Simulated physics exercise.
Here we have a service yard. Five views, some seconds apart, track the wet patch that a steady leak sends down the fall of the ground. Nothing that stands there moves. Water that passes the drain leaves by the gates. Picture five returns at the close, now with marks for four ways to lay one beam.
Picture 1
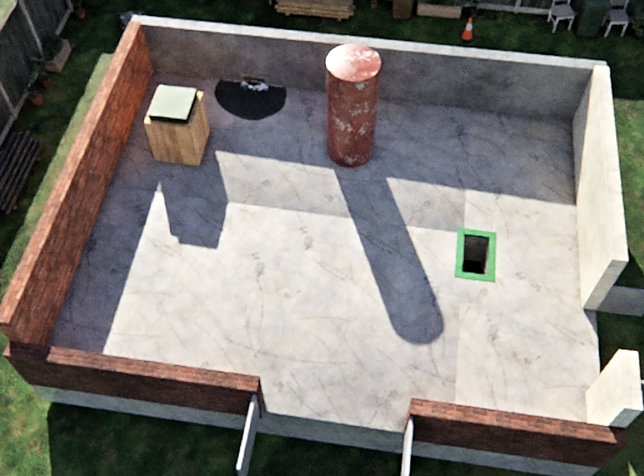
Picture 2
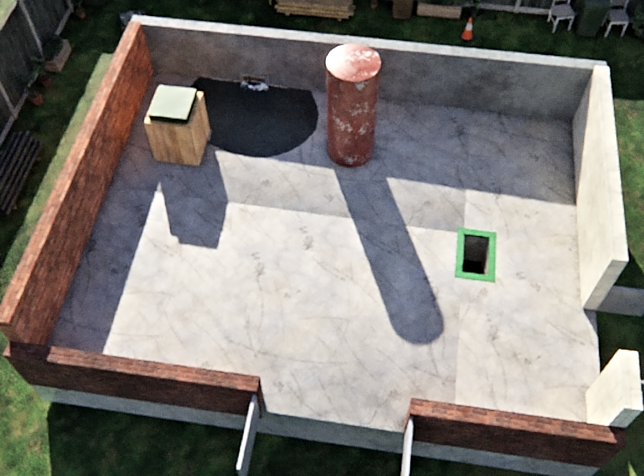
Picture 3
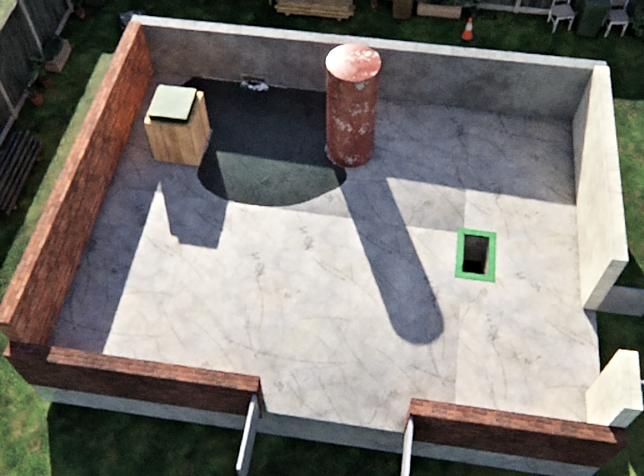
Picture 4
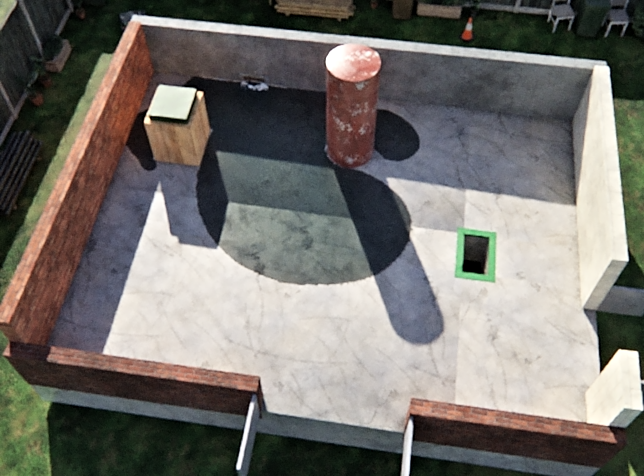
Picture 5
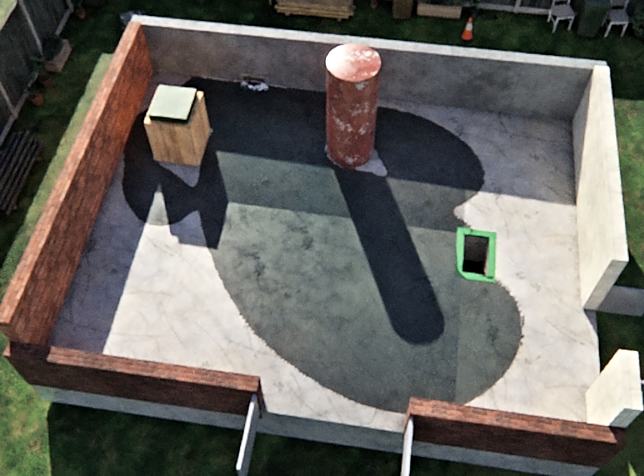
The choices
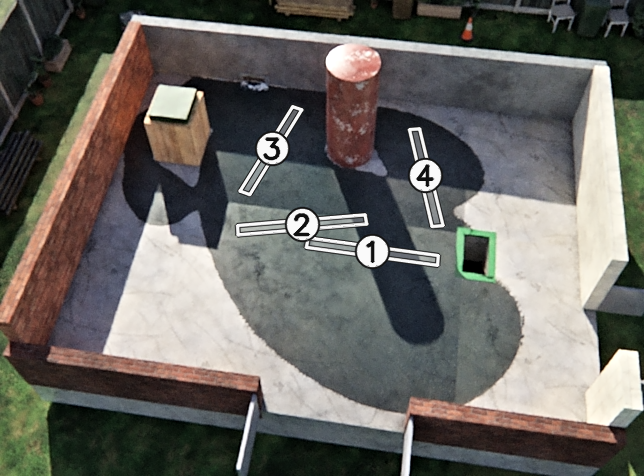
Dark water spreading from the back wall of a walled yard, passing around a rusty column and reaching a green-rimmed drain pit.
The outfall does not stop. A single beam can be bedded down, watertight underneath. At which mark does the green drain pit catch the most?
1 beats the others.
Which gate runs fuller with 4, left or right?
The right one.
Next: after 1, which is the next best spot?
The answer is 2.
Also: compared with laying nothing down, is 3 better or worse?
It is worse.
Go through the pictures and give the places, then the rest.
Outfall at (255, 79); green drain pit at (476, 254); open gate at (584, 349); open gate at (334, 407); 2 % of the ground under water, visible out to (231, 111); green drain pit still dry, in the first picture.
In the second picture, 7 % of the ground under water, visible out to (244, 153); green drain pit still dry.
In the third picture, 15 % of the ground under water, visible out to (298, 199); green drain pit still dry.
In the fourth picture, 27 % of the ground under water, visible out to (342, 280); green drain pit still dry.
In the fifth picture, 49 % of the ground under water, visible out to (469, 385); green drain pit taking water.
In white, 1 from (307, 242) to (437, 260); 2 from (237, 230) to (365, 219); 3 from (244, 192) to (297, 108); 4 from (414, 129) to (437, 226).
For spot 1, about 42 % of the stream goes into the green drain pit, about 57 % out by the gates.
For spot 2, about 26 % of the stream goes into the green drain pit, about 73 % out by the gates.
For spot 3, about 5 % of the stream goes into the green drain pit, about 95 % out by the gates.
For spot 4, about 10 % of the stream goes into the green drain pit, about 90 % out by the gates.
